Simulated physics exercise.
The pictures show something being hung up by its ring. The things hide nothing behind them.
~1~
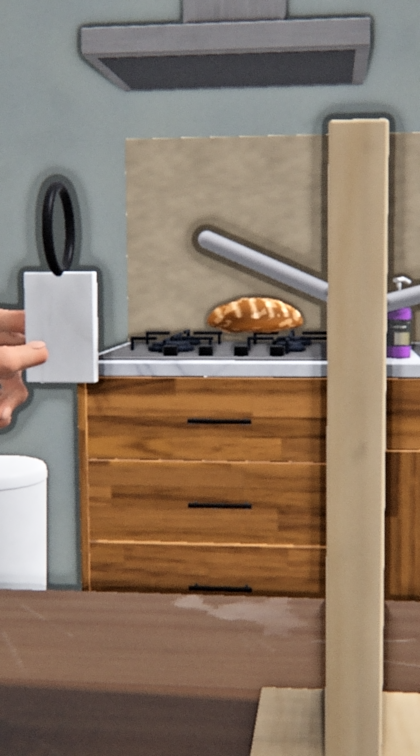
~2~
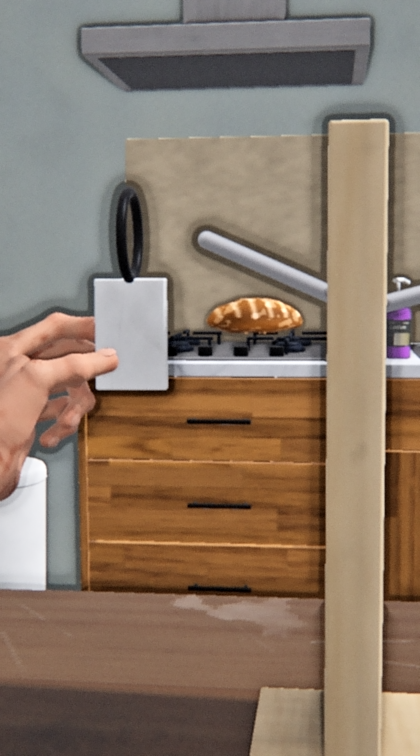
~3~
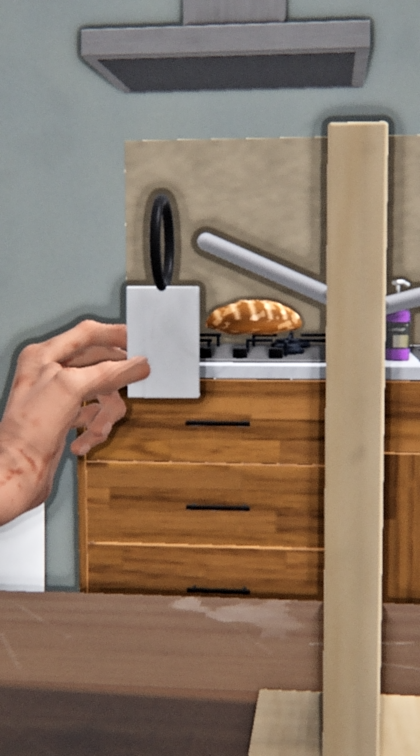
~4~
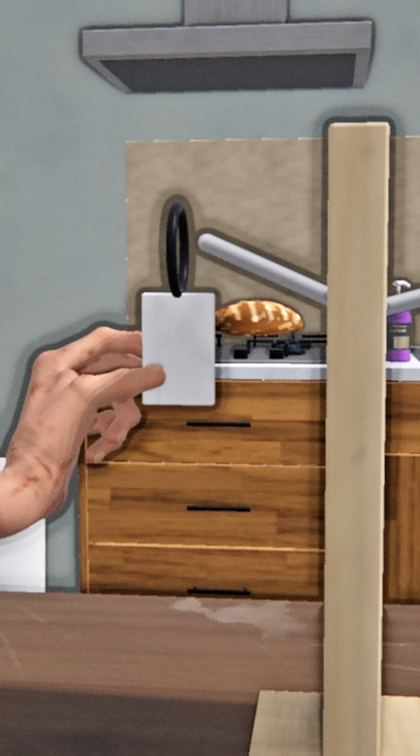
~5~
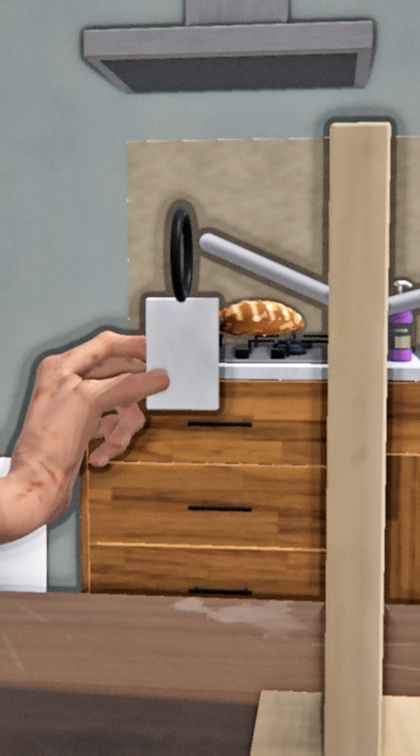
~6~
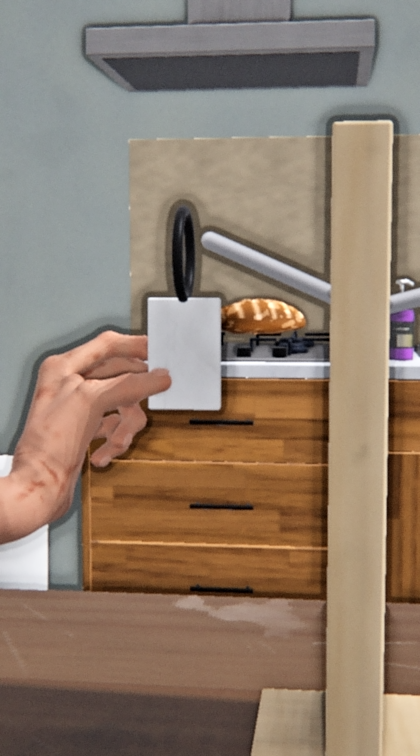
A hand carries a white tag with a black ring rightward toward a wooden peg stand.
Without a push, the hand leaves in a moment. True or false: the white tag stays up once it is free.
False, it falls.
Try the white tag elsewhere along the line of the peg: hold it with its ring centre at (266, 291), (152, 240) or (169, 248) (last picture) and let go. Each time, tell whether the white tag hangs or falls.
Try by try: Stays put; tumbles; tumbles.
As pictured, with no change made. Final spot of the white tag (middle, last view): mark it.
Its middle settles near (186, 659) in the last picture.
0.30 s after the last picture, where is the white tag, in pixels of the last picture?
Centre estimate: (186, 644).
Then, 0.16 s later than the last frame, white tag dropping near (185, 408).
Then, 0.22 s later than the last frame, white tag dropping near (186, 531).
Then, 0.30 s later than the last frame, white tag fallen near (186, 643).
When it is over, the white tag slips down, near (186, 659).
